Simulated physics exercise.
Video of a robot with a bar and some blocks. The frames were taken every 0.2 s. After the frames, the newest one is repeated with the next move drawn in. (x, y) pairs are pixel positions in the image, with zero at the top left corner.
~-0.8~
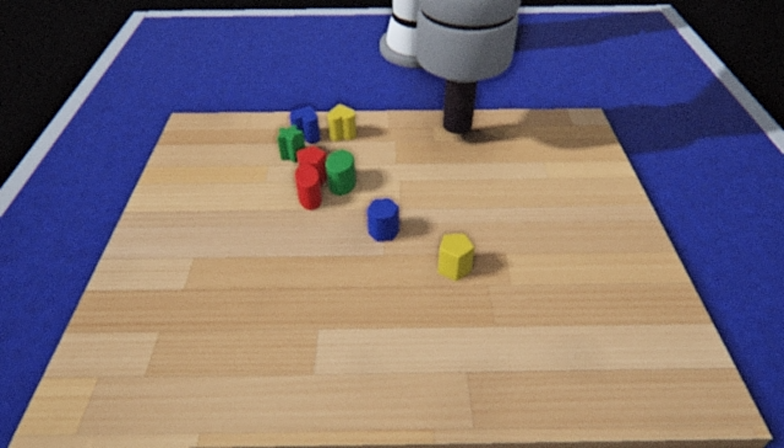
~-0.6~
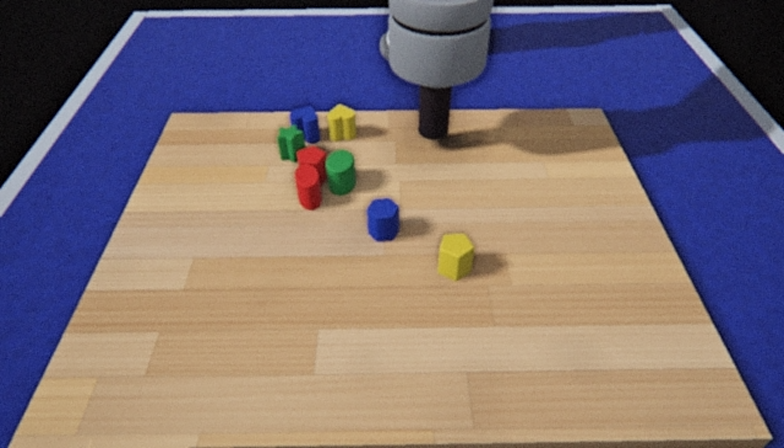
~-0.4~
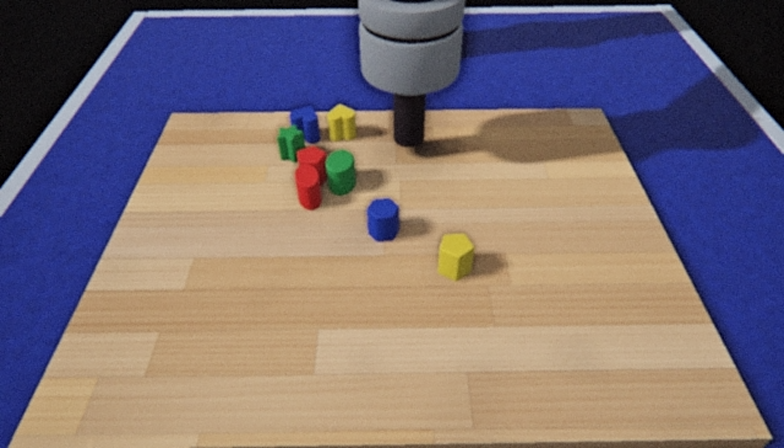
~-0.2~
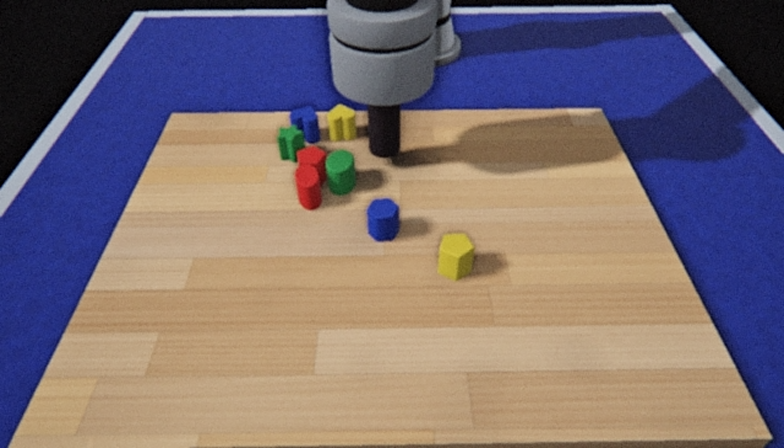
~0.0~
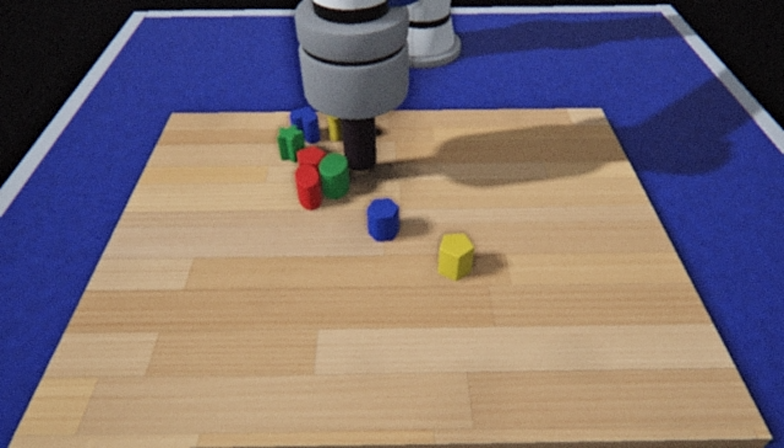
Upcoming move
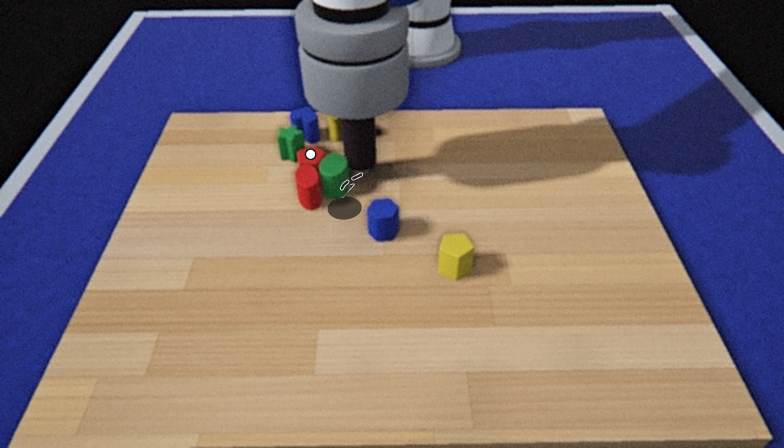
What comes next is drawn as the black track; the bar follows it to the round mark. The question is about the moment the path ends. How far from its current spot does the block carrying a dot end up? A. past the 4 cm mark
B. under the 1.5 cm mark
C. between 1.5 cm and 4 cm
My answer is option B.
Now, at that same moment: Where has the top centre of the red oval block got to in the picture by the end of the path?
Located at (280, 188).
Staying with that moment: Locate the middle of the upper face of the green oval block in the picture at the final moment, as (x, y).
It should be at (307, 192) by then.
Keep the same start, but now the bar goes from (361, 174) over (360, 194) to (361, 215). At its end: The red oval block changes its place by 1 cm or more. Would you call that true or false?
The statement is correct.
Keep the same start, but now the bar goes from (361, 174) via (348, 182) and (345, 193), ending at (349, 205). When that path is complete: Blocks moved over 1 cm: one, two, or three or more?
I predict two.
The drawn path runs from (361, 174) through (346, 183) and (342, 195) to (345, 208); the dot is on the red five-sided block.
What follows on the original path. Halfway along, bar (341, 176); red oval block (285, 186), turned 25° clockwise; red five-sided block (307, 155), turned 15° clockwise; green oval block (313, 179).
At the end, bar (343, 195); red oval block (280, 188), turned 35° clockwise; red five-sided block (307, 155), turned 15° clockwise; green oval block (307, 192), turned 40° clockwise; blue hexagonal block not moved.
